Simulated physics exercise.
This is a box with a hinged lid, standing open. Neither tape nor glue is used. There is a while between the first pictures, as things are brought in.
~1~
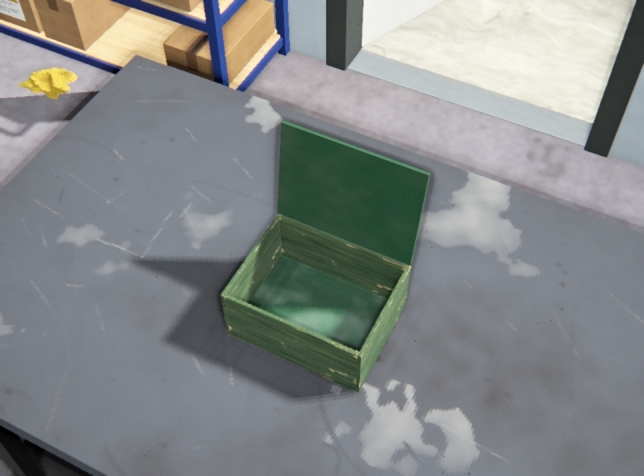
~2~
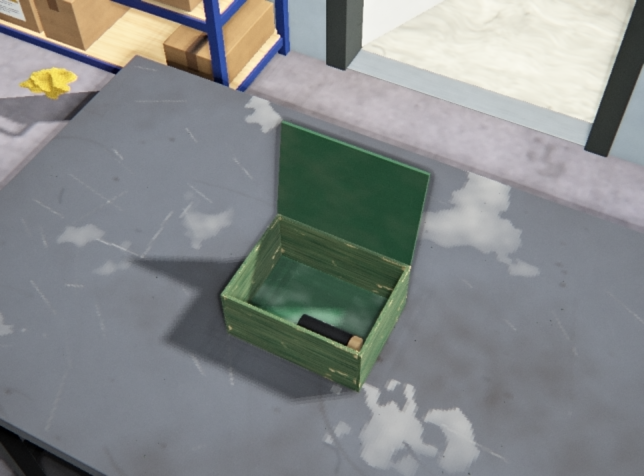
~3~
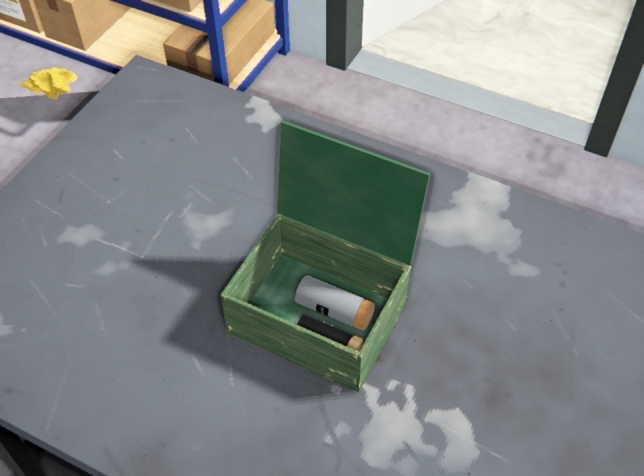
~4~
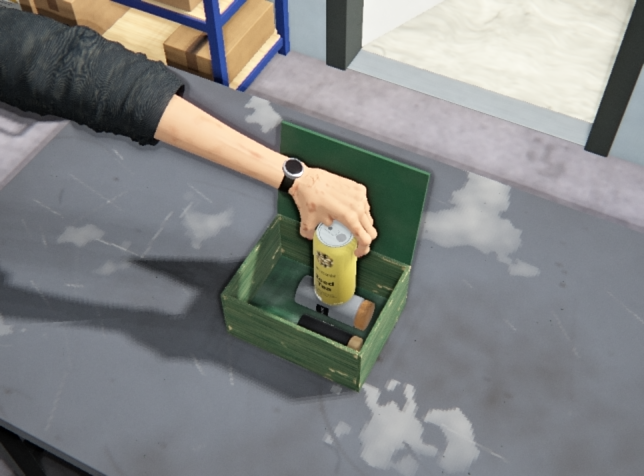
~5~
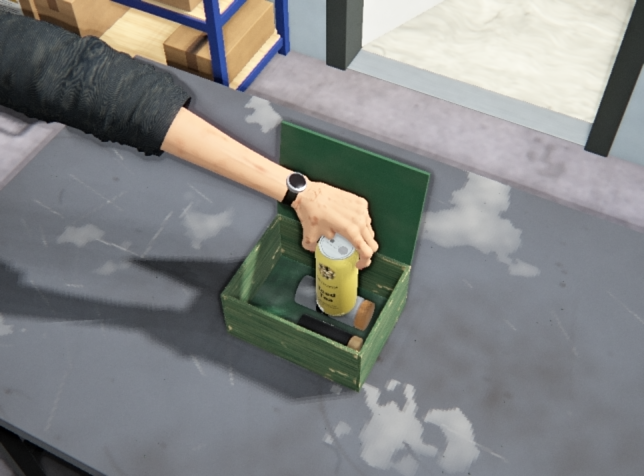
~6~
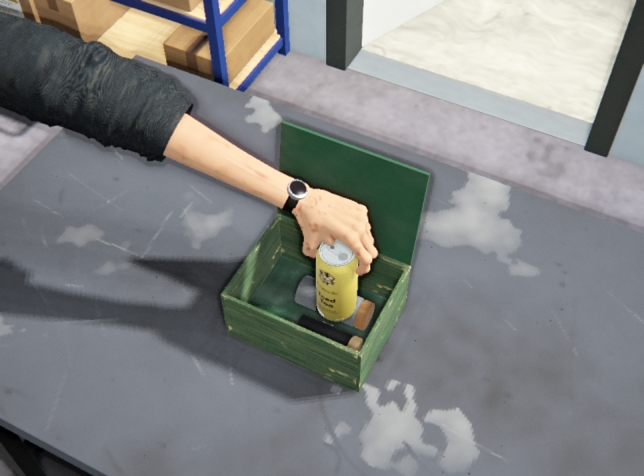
The clip shows an open green box on a grey table, empty at first, then holding a small dark object and a grey shaker, before a hand reaches in from the left and lowers a yellow can into the box.
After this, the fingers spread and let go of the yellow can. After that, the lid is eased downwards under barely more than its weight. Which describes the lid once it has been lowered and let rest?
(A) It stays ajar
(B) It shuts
It stays ajar (A).
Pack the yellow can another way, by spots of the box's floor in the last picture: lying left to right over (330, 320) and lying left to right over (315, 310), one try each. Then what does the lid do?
On the first go the lid settles shut, and on the second go it settles shut.
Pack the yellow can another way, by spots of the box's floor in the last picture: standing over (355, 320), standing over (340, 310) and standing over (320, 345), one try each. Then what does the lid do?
Case one lid open, case two lid open, case three lid open.
Then, 1.00 s on from there, lid starting down; yellow can turned 39° from how it was put near (329, 310); grey shaker shifted about its own width; black shaker shifted a little.
Then, 1.60 s on from there, lid 57° above the rim; yellow can turned 39° from how it was put near (329, 310); grey shaker shifted about its own width; black shaker shifted a little.
In the end, lid 22° above the rim; toppled in the box, yellow can; the other 2 unmoved. At the end, from the last picture's camera, yellow can near (329, 310).
